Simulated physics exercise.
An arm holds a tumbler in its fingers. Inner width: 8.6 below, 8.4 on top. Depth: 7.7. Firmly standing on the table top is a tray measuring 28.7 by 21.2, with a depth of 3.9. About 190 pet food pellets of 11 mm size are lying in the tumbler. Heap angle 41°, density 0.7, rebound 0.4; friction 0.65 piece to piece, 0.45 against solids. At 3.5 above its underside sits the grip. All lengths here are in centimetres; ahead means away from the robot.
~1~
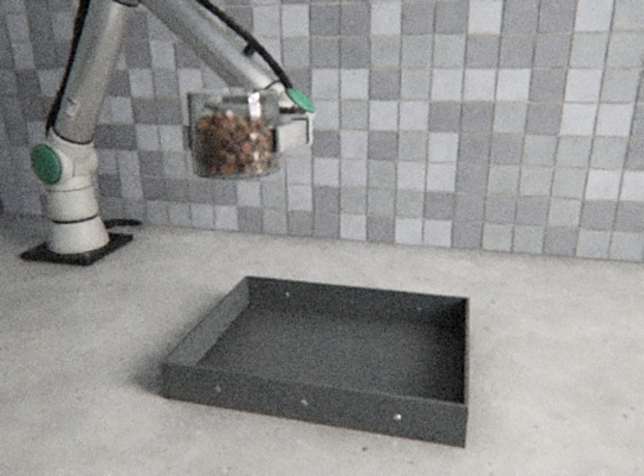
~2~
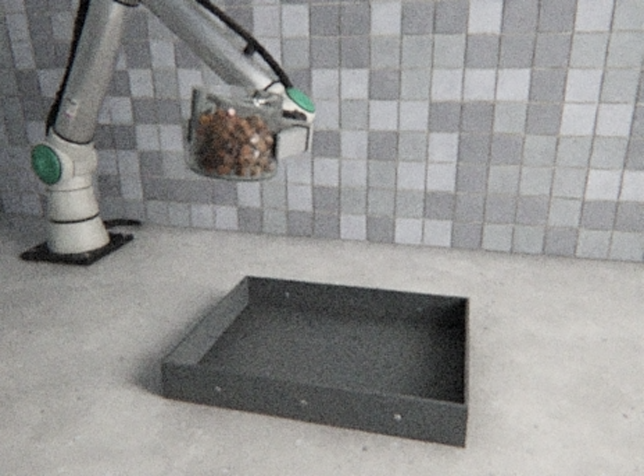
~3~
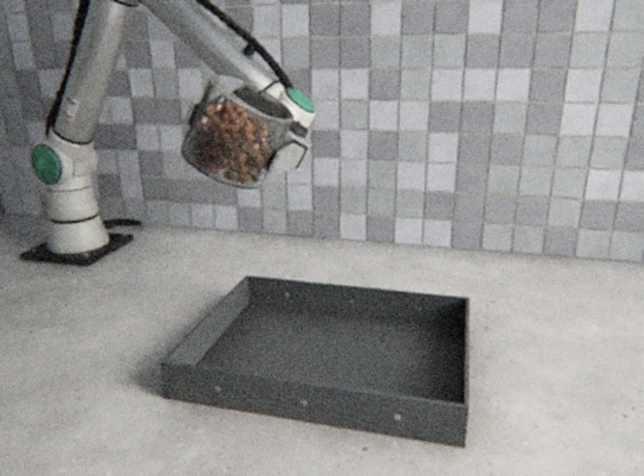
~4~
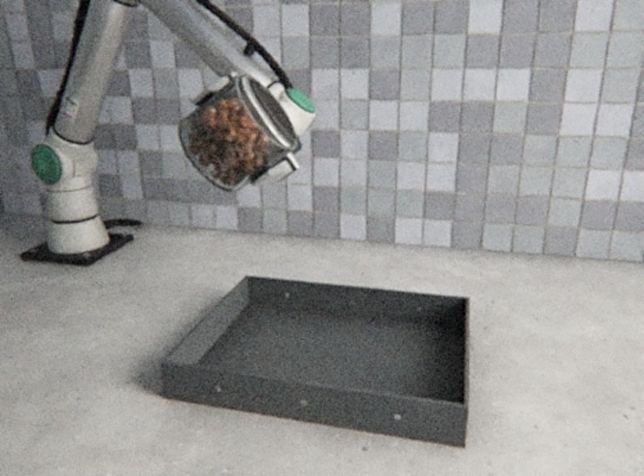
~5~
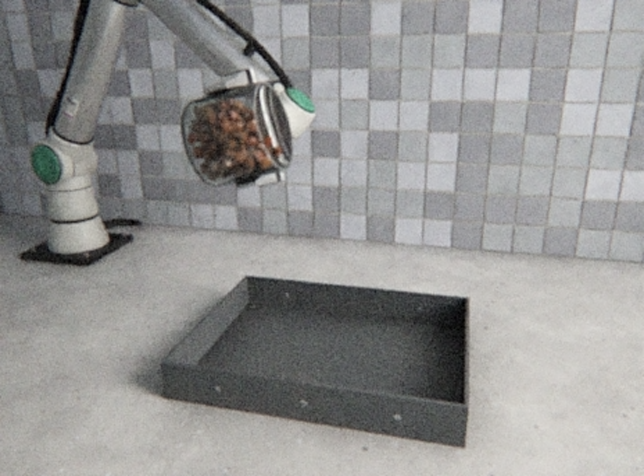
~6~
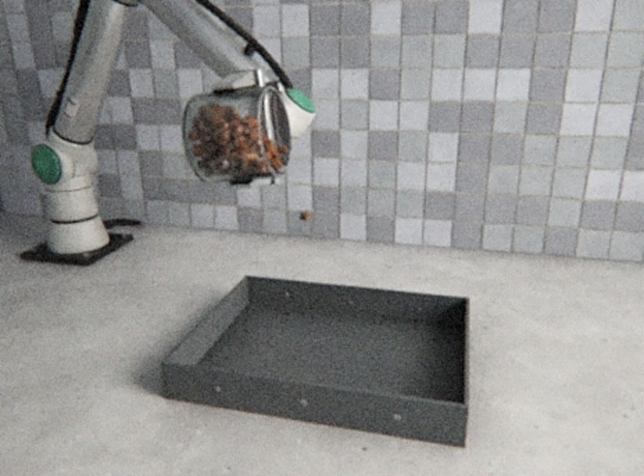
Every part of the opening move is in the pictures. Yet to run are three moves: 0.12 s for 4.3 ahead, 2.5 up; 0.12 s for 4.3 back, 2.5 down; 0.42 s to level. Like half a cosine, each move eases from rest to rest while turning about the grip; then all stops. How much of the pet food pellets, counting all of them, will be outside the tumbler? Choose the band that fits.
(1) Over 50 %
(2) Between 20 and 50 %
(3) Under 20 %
Over 50 %.
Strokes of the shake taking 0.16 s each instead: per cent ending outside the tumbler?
Roughly 40 percent then.
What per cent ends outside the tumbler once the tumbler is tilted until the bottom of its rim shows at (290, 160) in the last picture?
The share is about 45 percent.
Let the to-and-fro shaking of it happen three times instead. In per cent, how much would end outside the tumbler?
Near 95 per cent.
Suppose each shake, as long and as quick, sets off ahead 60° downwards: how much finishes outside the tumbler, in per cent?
About 5 per cent.
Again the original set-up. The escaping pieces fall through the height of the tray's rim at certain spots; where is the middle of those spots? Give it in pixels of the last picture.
About at (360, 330).
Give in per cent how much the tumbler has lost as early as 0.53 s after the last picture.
About 80 in a hundred parts are out.
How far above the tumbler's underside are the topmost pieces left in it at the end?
Around 4.0 centimetres above the underside.
Then, 0.26 s later, tilted 82° forward, highest piece 24 above the table; 52 in the tumbler, 1 in the tray, 133 in flight or on a rim.
Then, 0.53 s later, tilted 19° forward, highest piece 27 above the table; 148 in the tray, 36 in the tumbler, 2 in flight or on a rim.
Then, 0.86 s later, level, highest piece 25 above the table; 148 in the tray, 36 in the tumbler, 2 on the table or floor.
Then, 1.91 s later, level, highest piece 25 above the table; 148 in the tray, 36 in the tumbler, 2 on the table or floor.
At rest, 148 in the tray, 36 in the tumbler, 2 on the table or floor. That is 81 % outside the tumbler.
